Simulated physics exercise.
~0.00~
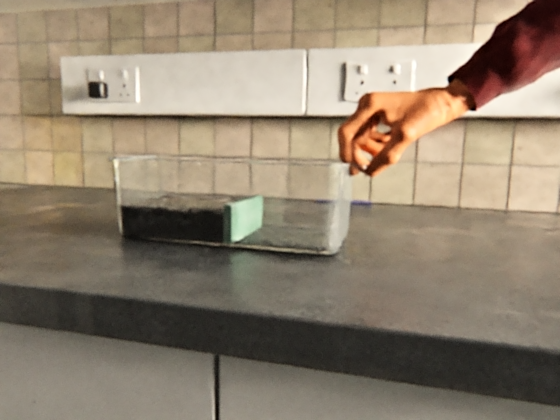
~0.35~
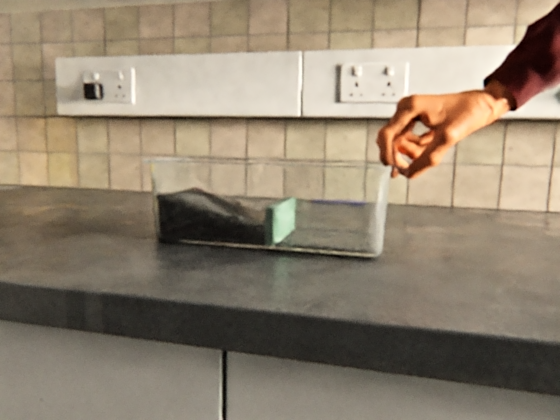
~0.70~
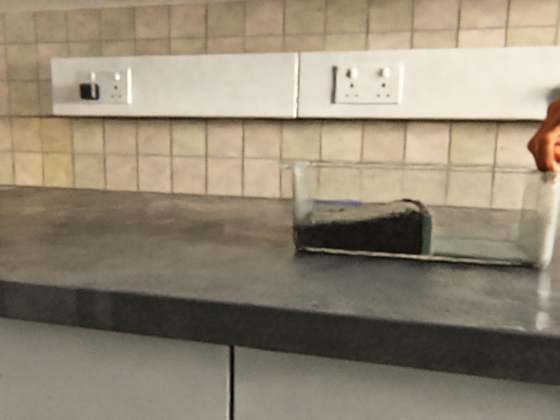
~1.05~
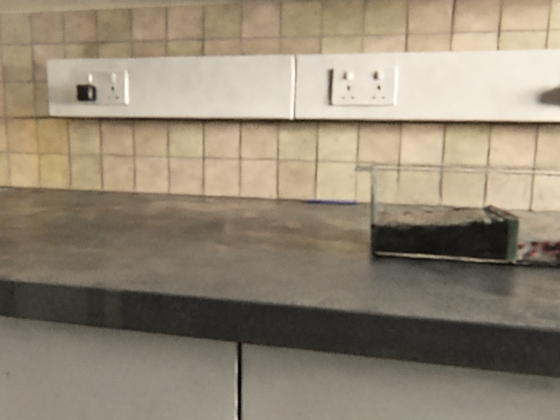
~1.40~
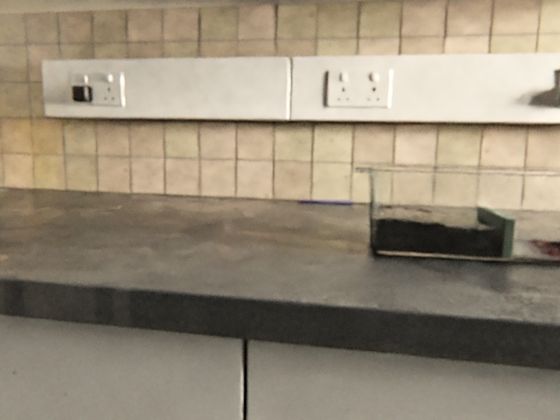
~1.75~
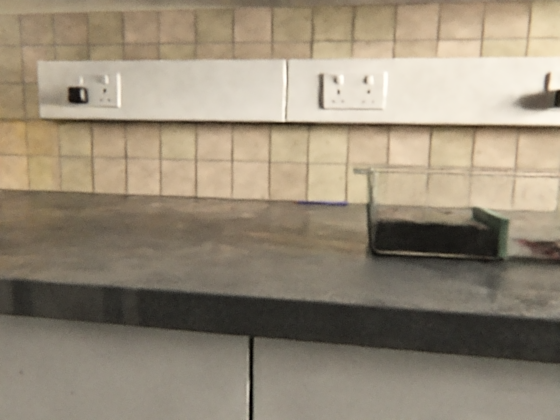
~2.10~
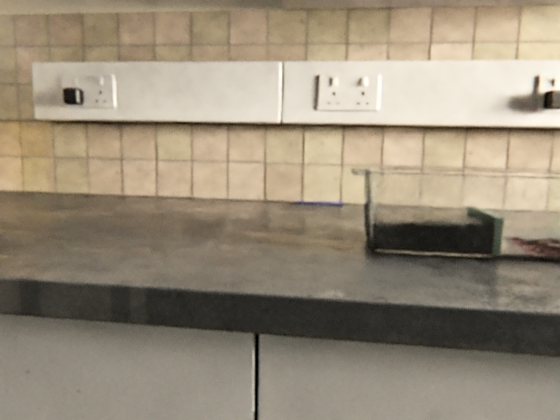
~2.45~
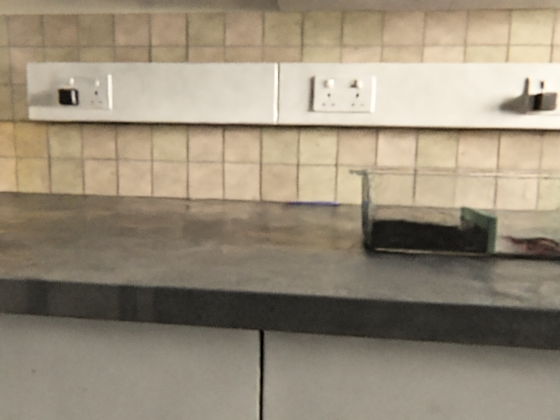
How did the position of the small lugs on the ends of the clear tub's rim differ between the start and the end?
At the start, the lugs were at the far left and just right of the middle. By the end they had moved right, with the left one right of the middle and the other out of view.
On a grey kitchen worktop, a hand pulled a clear tub to the right, and the dark liquid left of its green divider sloshed about. A little spilled over the divider, and the tub ended partly out of view with most liquid still on the left.
